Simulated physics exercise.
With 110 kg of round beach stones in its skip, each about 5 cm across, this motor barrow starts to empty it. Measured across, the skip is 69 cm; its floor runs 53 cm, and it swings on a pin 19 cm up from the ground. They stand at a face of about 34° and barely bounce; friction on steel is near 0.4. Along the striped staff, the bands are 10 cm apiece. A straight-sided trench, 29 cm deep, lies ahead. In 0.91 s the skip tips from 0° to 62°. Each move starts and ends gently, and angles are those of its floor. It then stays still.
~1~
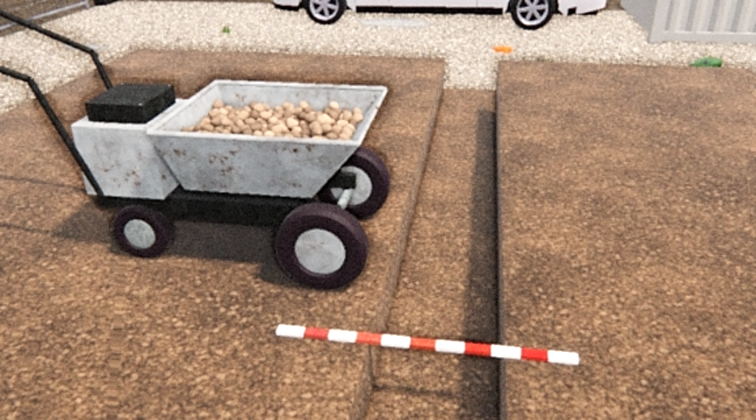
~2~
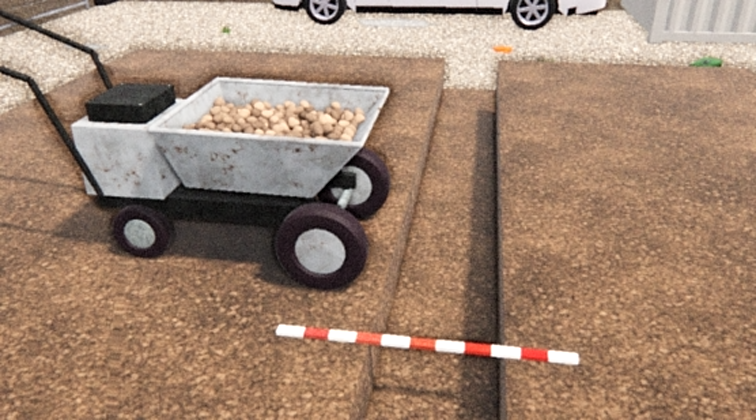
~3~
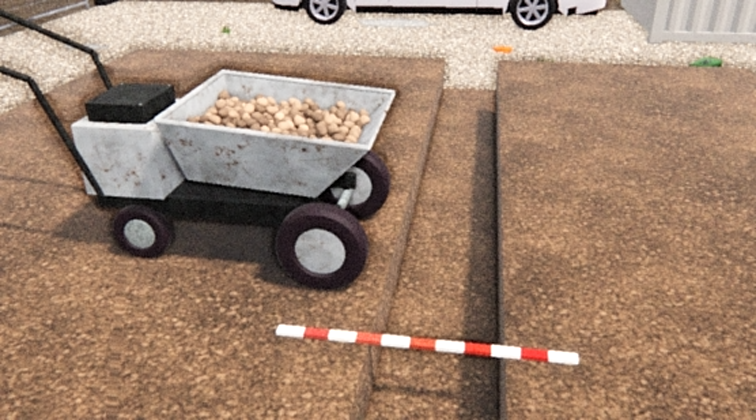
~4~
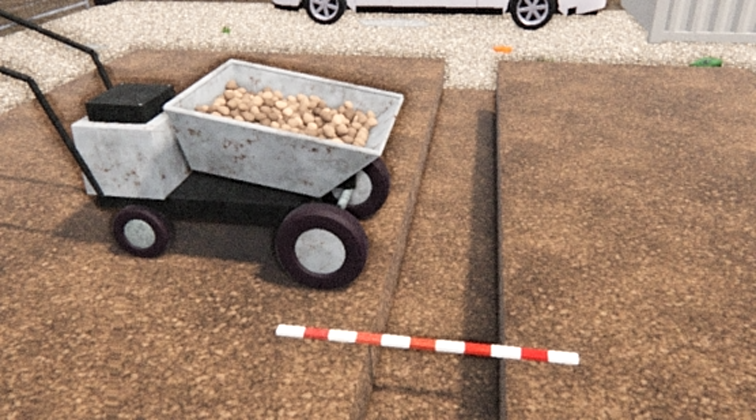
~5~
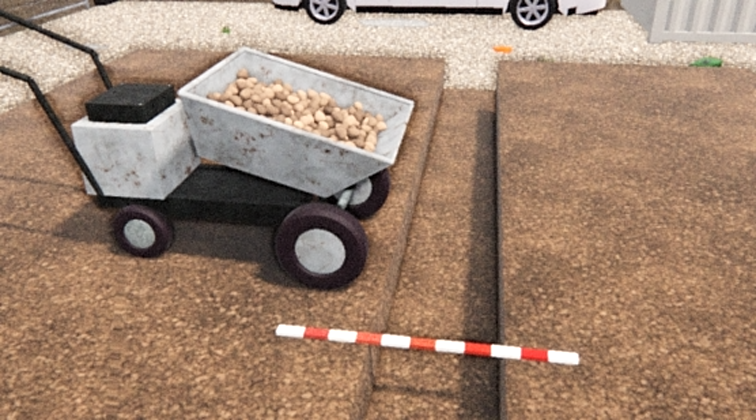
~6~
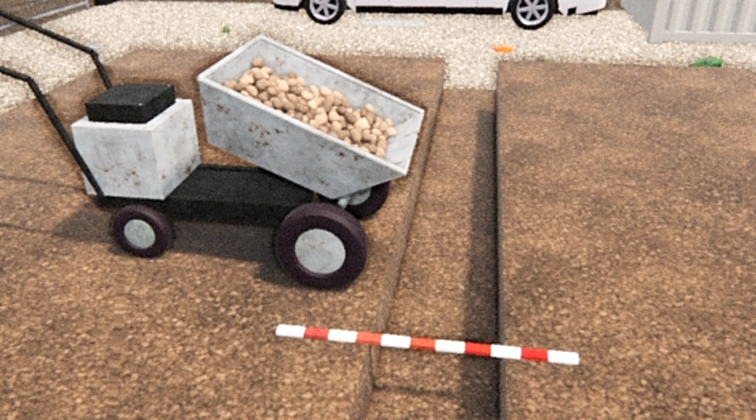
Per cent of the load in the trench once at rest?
About 65 %.
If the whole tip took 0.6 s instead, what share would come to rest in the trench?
Roughly 55 per cent would.
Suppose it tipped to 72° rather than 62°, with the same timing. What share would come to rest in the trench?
In that case some 60 per cent.
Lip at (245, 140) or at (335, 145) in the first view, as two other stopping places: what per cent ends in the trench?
I'd expect close to 85 per cent at the first and 80 per cent at the second.
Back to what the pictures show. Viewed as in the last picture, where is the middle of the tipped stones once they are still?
Somewhere near pixel (485, 297).
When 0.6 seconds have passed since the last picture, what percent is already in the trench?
20 per cent or so by then.
Then, 0.3 s after the last picture the floor is at 52°, 100 % in the skip; the foremost stones are at (428, 192).
Then, 0.6 s after the last picture the floor is at 62°, 76 % in the skip, 19 % in the trench, 5 % past the trench; the foremost stones are at (520, 250).
Then, 1.0 s after the last picture the floor is at 62°, 33 % in the skip, 33 % in the trench, 34 % past the trench; the foremost stones are at (656, 287).
Then, 2.9 s after the last picture the floor is at 62°, 0 % in the skip, 65 % in the trench, 35 % past the trench; the foremost stones are past the picture's edge.
